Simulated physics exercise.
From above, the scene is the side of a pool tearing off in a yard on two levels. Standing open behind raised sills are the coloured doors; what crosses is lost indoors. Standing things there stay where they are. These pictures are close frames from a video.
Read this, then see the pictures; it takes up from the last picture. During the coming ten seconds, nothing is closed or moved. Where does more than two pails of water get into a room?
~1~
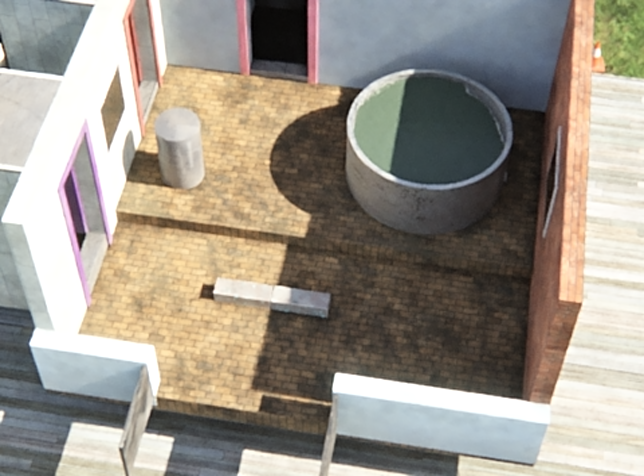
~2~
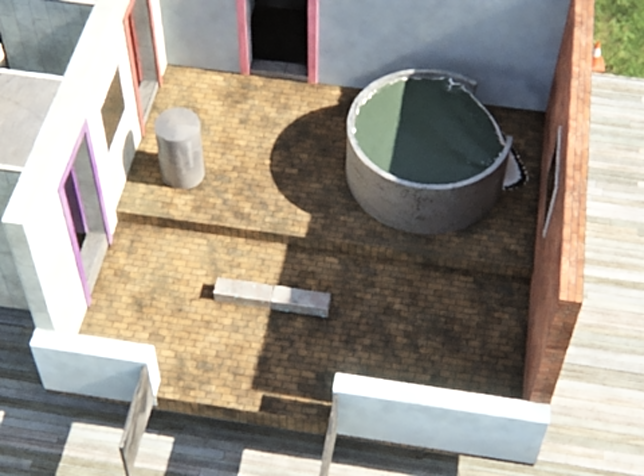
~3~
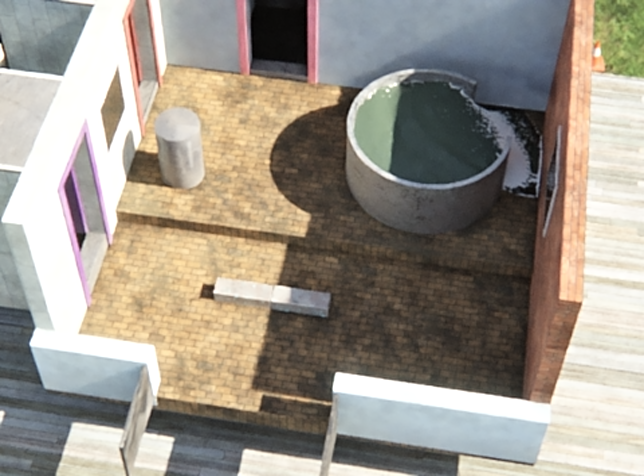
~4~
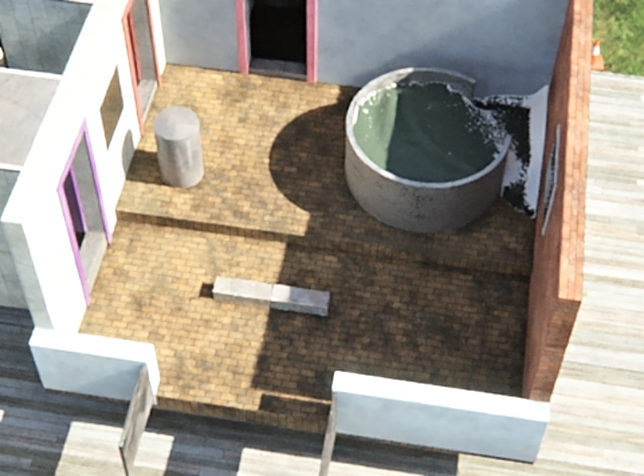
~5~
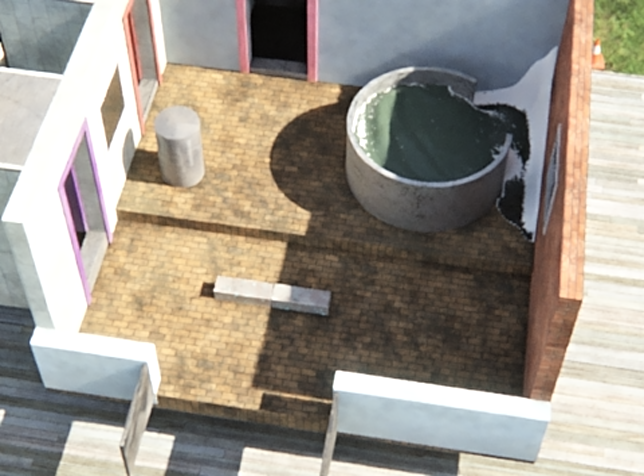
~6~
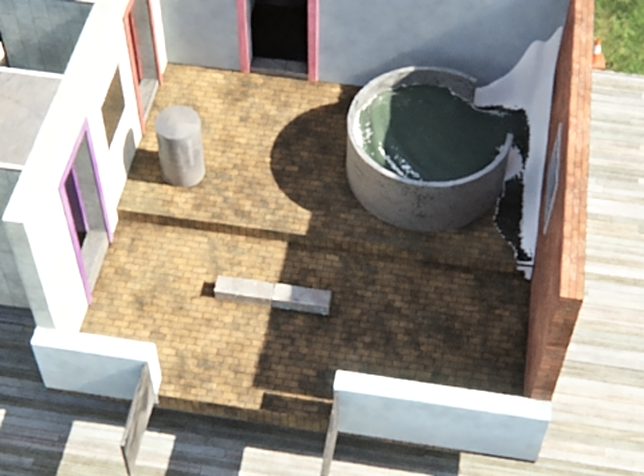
The pink door lets in two pails or less; the purple door lets in two pails or less; the red door lets in more than two pails.
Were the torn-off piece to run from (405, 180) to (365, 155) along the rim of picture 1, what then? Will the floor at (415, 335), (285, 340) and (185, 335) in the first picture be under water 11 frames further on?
Submerged, submerged, submerged.
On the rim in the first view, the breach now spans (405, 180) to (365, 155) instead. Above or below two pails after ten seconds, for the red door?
The red one holds.
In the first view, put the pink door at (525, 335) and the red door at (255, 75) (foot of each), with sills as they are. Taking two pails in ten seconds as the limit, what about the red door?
Result - the red one stays within limits.
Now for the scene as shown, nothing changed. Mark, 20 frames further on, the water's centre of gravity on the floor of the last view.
I'd say around (406, 193).
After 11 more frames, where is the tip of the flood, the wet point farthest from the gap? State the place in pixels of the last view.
I'd say around (165, 69).
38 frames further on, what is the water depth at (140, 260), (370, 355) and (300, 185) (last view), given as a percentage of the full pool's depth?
Estimate: 2, 10, 0 %.
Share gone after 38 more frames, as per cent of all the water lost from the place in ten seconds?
About 45 %.
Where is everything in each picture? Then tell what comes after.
In the first picture, the round pool at (429, 131) is whole and still.
In the second picture, water pours out at (494, 139) and has run to (519, 182).
In the third picture, water pours out at (493, 141) and has run to (513, 109).
In the fourth picture, the front is at (533, 213), out from the gap at (492, 141).
In the fifth picture, water pours out at (493, 140) and has run to (532, 236).
In the sixth picture, the front is at (531, 264), out from the gap at (494, 139).
A moment on, water covers 20 % of the floor; the pink door not reached, the purple door not reached, the red door not reached.
Next, water covers 45 % of the floor; the pink door wet at the sill, nothing in, the purple door not reached, the red door wet at the sill, nothing in.
Then, water covers 70 % of the floor; the pink door wet at the sill, nothing in, the purple door wet at the sill, nothing in, the red door far over two buckets in.
Later, water covers 85 % of the floor; the pink door wet at the sill, nothing in, the purple door wet at the sill, nothing in, the red door far over two buckets in.
In the end, water covers 90 % of the floor; the pink door wet at the sill, nothing in, the purple door wet at the sill, nothing in, the red door far over two buckets in.
